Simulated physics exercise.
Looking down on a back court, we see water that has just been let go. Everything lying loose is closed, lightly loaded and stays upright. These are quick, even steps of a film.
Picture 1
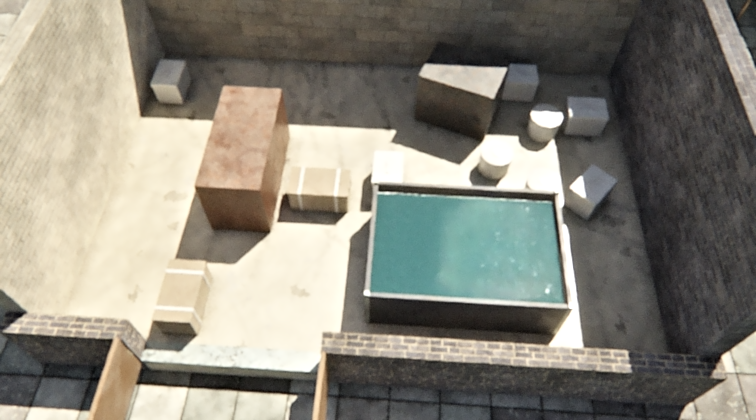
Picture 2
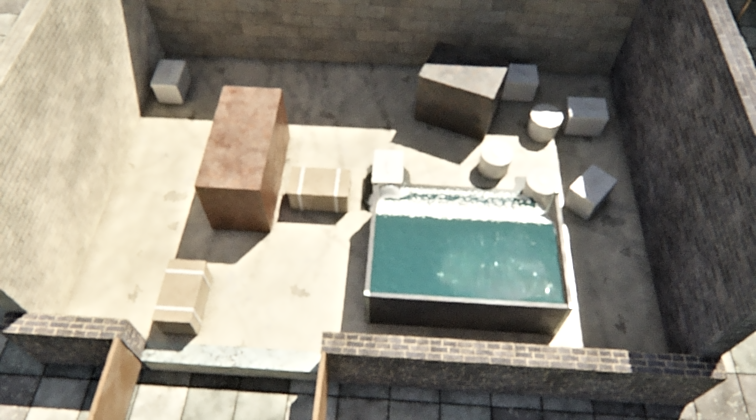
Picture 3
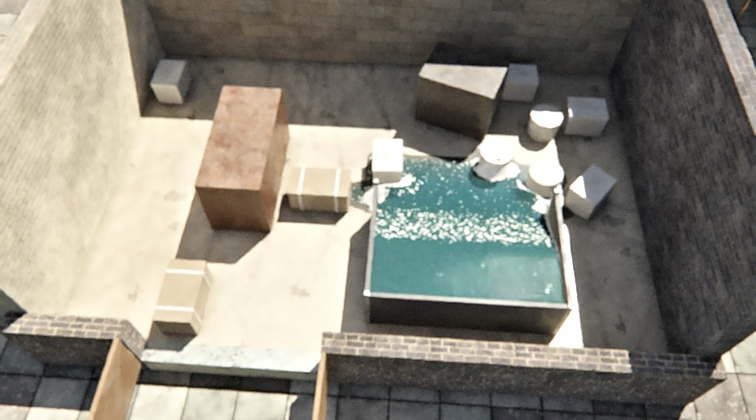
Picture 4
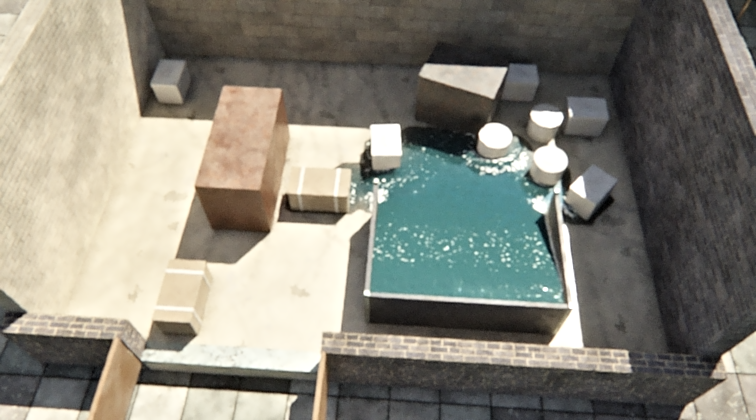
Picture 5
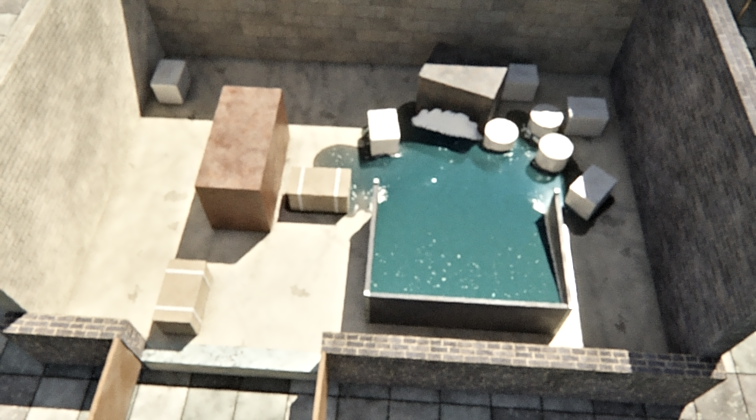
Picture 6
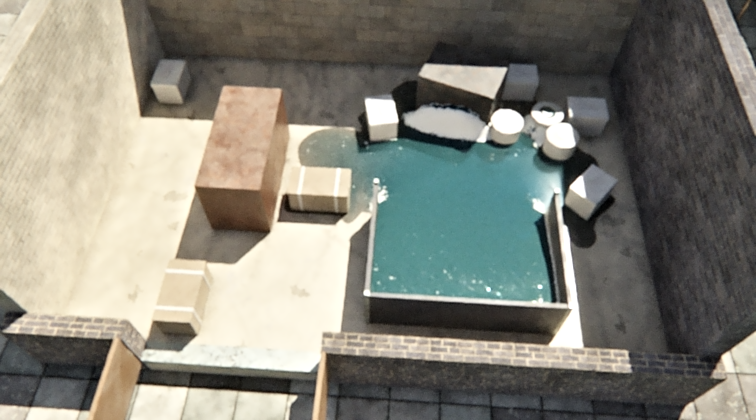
Water surged out through the back of an open-topped tank in a walled yard, foaming against a big dark block and pushing a white box and two round white tubs a short way backward.
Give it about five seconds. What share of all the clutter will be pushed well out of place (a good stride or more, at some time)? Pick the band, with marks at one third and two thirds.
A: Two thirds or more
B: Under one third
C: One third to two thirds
A, two thirds or more.
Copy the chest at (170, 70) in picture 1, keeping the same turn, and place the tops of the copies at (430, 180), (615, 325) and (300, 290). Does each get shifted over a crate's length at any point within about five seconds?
Results - 1: Ends up far away; 2: Doesn't go far; 3: Doesn't go far.
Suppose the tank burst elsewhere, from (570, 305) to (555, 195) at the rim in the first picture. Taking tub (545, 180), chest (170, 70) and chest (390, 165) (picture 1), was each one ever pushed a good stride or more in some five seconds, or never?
In turn: Short of that, under that, less than that.
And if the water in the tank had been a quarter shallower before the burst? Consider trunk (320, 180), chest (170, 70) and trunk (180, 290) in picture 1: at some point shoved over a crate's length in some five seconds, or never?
In sequence: Fell short, went the distance and fell short.
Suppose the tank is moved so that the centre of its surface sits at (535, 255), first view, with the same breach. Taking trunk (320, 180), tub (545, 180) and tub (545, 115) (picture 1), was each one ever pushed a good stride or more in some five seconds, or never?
In turn: Under that mark, beyond that mark, beyond that mark.
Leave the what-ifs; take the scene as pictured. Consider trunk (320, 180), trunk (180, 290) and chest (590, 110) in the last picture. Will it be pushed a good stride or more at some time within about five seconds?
The first one stayed within range, the second stayed within range and the third traveled far.
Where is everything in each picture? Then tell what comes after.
In the first frame, a chest at (388, 167), on the bottom; a tub at (544, 181) rests on the ground; 0 of 10 have shifted.
In the second frame, a chest at (388, 166) rests on the ground; a tub at (544, 180), on the bottom; 0 of 10 have shifted.
In the third frame, a chest at (387, 155) rests on the ground, close to its start; a tub at (546, 172) rests on the ground, close to its start; 2 of 10 have shifted.
In the fourth frame, a chest at (386, 140) rests on the ground, a stride from its start; a tub at (551, 159), on the bottom, a stride from its start; 3 of 10 have shifted.
In the fifth frame, a chest at (384, 124), on the bottom, a stride from its start; a tub at (556, 146) rests on the ground, a stride from its start; 3 of 10 have shifted.
In the sixth frame, a chest at (381, 109), on the bottom, a stride from its start; a tub at (563, 135) rests on the ground, a stride from its start; 3 of 10 have shifted.
A moment on, 4 of 10 are well off their spots; 1 afloat.
Next, 4 of 10 are well off their spots; 5 afloat.
Later, 7 of 10 are well off their spots; 6 afloat.
In the end, 8 of 10 are well off their spots, and 8 have been at some point; 4 afloat.
